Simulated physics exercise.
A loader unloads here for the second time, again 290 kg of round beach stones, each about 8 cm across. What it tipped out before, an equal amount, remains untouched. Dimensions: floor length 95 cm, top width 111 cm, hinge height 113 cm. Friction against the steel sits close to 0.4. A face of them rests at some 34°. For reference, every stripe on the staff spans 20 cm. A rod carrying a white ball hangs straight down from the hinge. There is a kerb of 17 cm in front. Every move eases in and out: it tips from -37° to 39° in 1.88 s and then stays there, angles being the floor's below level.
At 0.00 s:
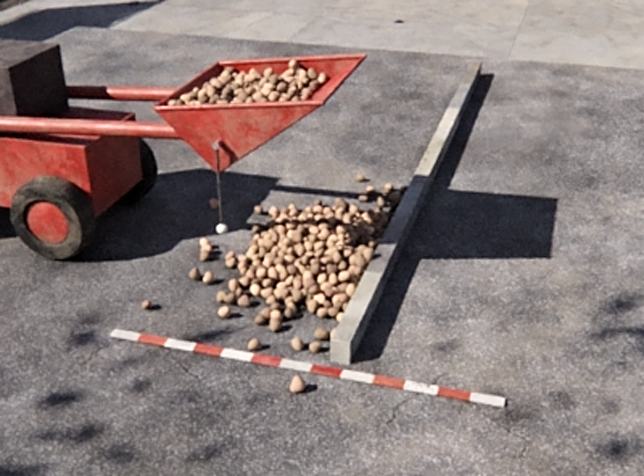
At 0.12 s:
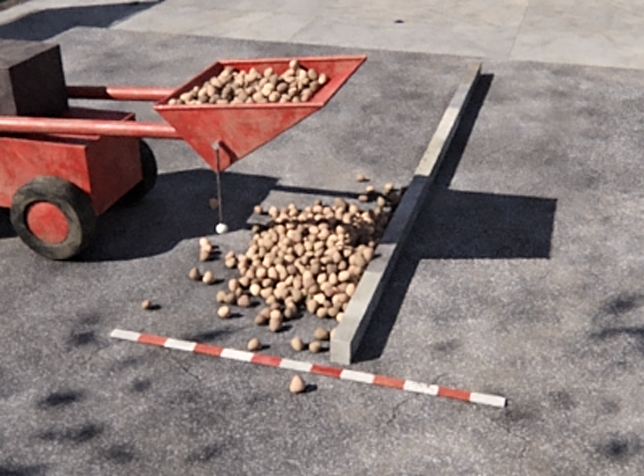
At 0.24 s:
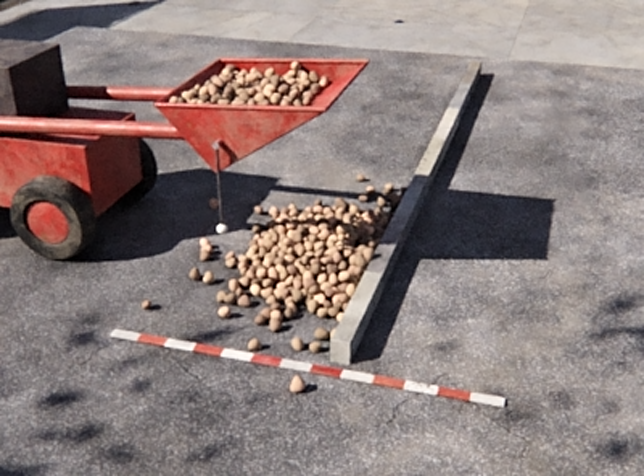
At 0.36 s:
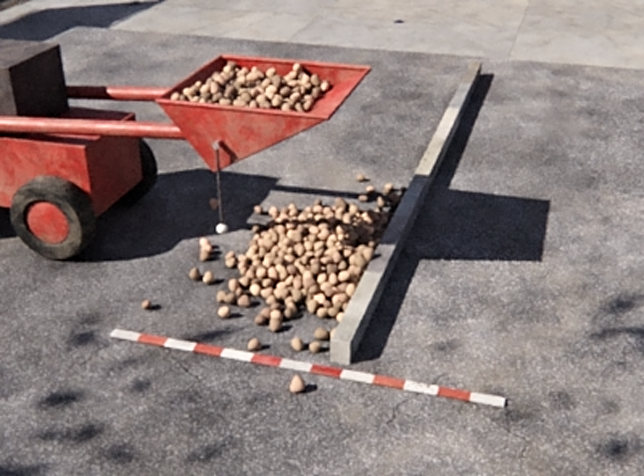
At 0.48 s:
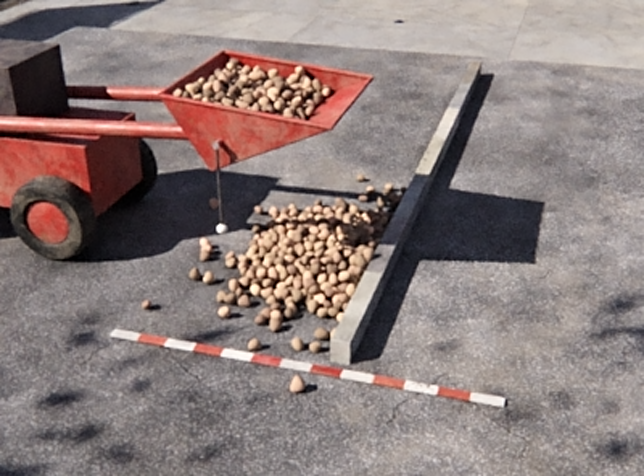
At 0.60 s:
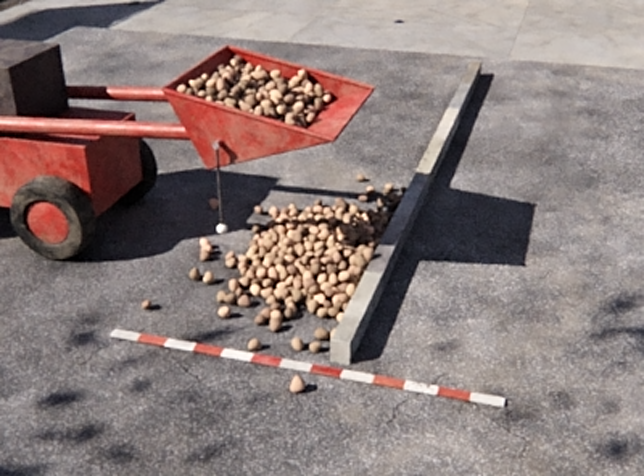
Red loader bucket of round stones slowly tilting forward, its right-hand lip lowering, above a still heap beside a straight kerb.
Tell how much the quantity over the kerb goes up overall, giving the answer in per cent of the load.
It goes up by roughly 31 per cent.
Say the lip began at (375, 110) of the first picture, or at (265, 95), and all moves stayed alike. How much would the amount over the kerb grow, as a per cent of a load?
Roughly 90 and 0 per cent, in that order.
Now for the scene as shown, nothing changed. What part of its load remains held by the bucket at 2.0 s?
Near 25 per cent of the load is held.
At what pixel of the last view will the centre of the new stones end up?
They settle centred around (364, 249).
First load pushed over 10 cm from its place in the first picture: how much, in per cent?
About 5 per cent.
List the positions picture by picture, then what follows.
In the first frame, the bucket is at -37°, its lip at (324, 103); the top of the load is at (283, 78). The earlier load is highest near (328, 235), 18 cm above ground level, 100 % on this side of the kerb.
The second frame shows lip at (324, 105), floor tilted -36°, highest stones at (283, 79); the stones move at 0.1 m/s on average.
In the third frame, the bucket is at -34°, its lip at (326, 110); the top of the load is at (268, 81); the stones move at 0.1 m/s on average.
The fourth frame shows lip at (329, 118), floor tilted -30°, highest stones at (241, 77); the stones move at 0.1 m/s on average.
In the fifth frame, the bucket is at -25°, its lip at (332, 128); the top of the load is at (237, 72); the stones move at 0.2 m/s on average.
The sixth frame shows lip at (334, 140), floor tilted -19°, highest stones at (229, 71); the stones move at 0.2 m/s on average.
After 1.4 s the floor is at 27°; in per cent of one load, 100 in the bucket, 100 on this side of the kerb; the foremost stones are at (368, 263).
After 2.0 s the floor is at 39°; in per cent of one load, 25 in the bucket, 172 on this side of the kerb, 3 over the kerb; the foremost stones are at (407, 259).
After 2.3 s the floor is at 39°; in per cent of one load, 0 in the bucket, 176 on this side of the kerb, 24 over the kerb; the foremost stones are at (483, 270).
After 5.0 s the floor is at 39°; in per cent of one load, 0 in the bucket, 169 on this side of the kerb, 31 over the kerb; the foremost stones are at (556, 274). Net gain over the kerb, 31.
